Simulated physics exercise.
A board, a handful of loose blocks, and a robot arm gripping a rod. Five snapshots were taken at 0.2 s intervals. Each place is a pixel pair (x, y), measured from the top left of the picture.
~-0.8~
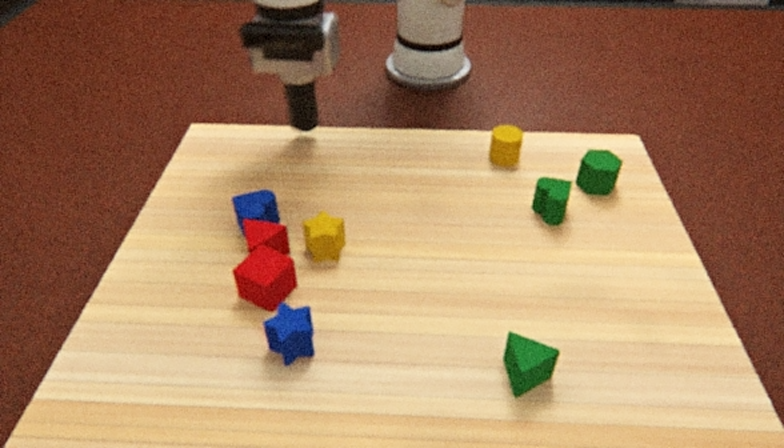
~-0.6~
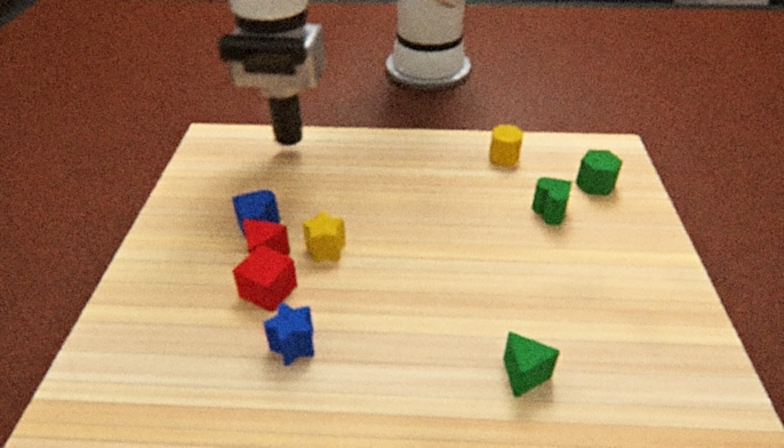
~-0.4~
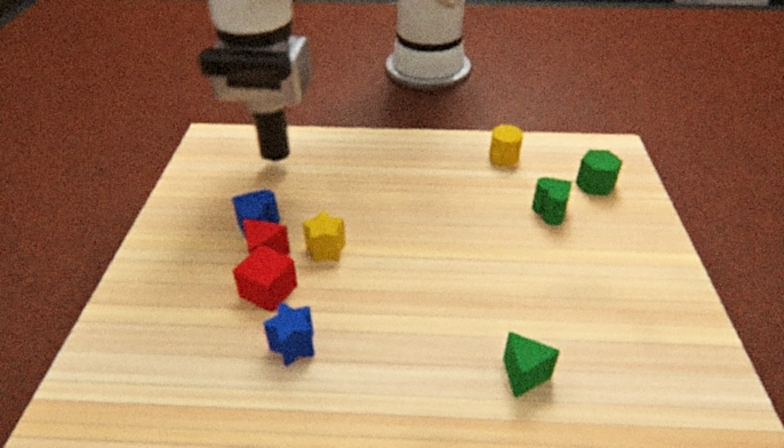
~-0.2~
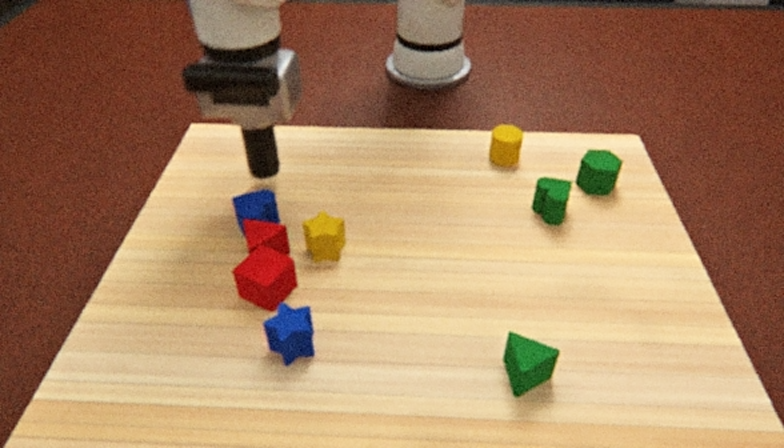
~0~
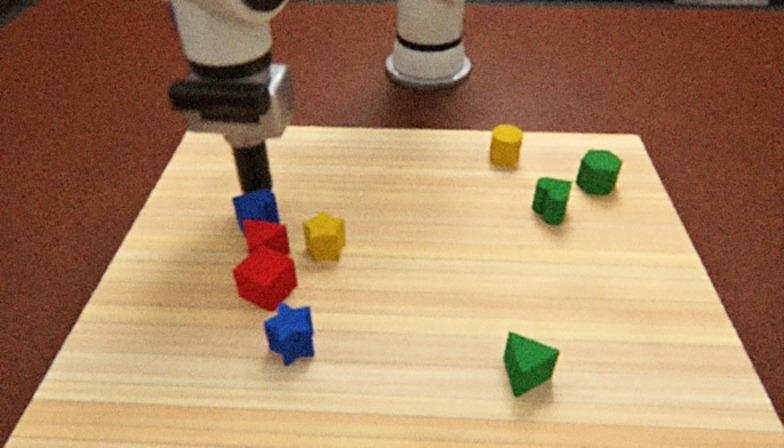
We see a robot arm holding a dark rod above a wooden board scattered with red, blue, yellow and green blocks; the arm moves the rod leftward and toward the viewer, up to the blue block, while the blocks stay still.
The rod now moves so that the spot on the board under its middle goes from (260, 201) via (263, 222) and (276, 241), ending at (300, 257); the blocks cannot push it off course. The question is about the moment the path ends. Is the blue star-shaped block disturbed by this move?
The blue star-shaped block does not move.
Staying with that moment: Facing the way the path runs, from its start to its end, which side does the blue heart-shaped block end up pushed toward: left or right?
With start-to-end as forward, it shifts right.
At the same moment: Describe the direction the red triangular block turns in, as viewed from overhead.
From overhead, the rotation is counterclockwise.
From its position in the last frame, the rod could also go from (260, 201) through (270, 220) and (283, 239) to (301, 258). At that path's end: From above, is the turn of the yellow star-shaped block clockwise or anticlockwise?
Viewed from the top, it goes anticlockwise.
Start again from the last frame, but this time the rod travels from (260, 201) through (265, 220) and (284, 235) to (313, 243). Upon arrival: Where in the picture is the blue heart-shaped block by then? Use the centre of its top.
When the path ends, it will be at (247, 225).
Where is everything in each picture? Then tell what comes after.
The first picture shows rod tip (305, 126); block tops, blue heart-shaped block (253, 202); red triangular block (260, 231); blue star-shaped block (289, 320); yellow star-shaped block (323, 224).
The second picture shows rod (289, 140); blocks unchanged.
The third picture shows rod (276, 155); blocks unchanged.
The fourth picture shows rod (265, 171); blocks unchanged.
The fifth picture shows rod (257, 189); blue heart-shaped block (253, 202); red triangular block (260, 231); blue star-shaped block (289, 320); yellow star-shaped block (323, 224).
The first path, step by step. One third of the way, rod (261, 210); blue heart-shaped block (242, 219), turned 45° clockwise; red triangular block (243, 241), turned 40° anticlockwise.
Two thirds of the way, rod (275, 229); blue heart-shaped block (241, 232), turned 65° clockwise; red triangular block (235, 255), turned 20° anticlockwise.
At the end, rod (298, 244); blue heart-shaped block (241, 232), turned 65° clockwise; red triangular block (235, 256), turned 20° anticlockwise; blue star-shaped block in place; yellow star-shaped block (330, 224).
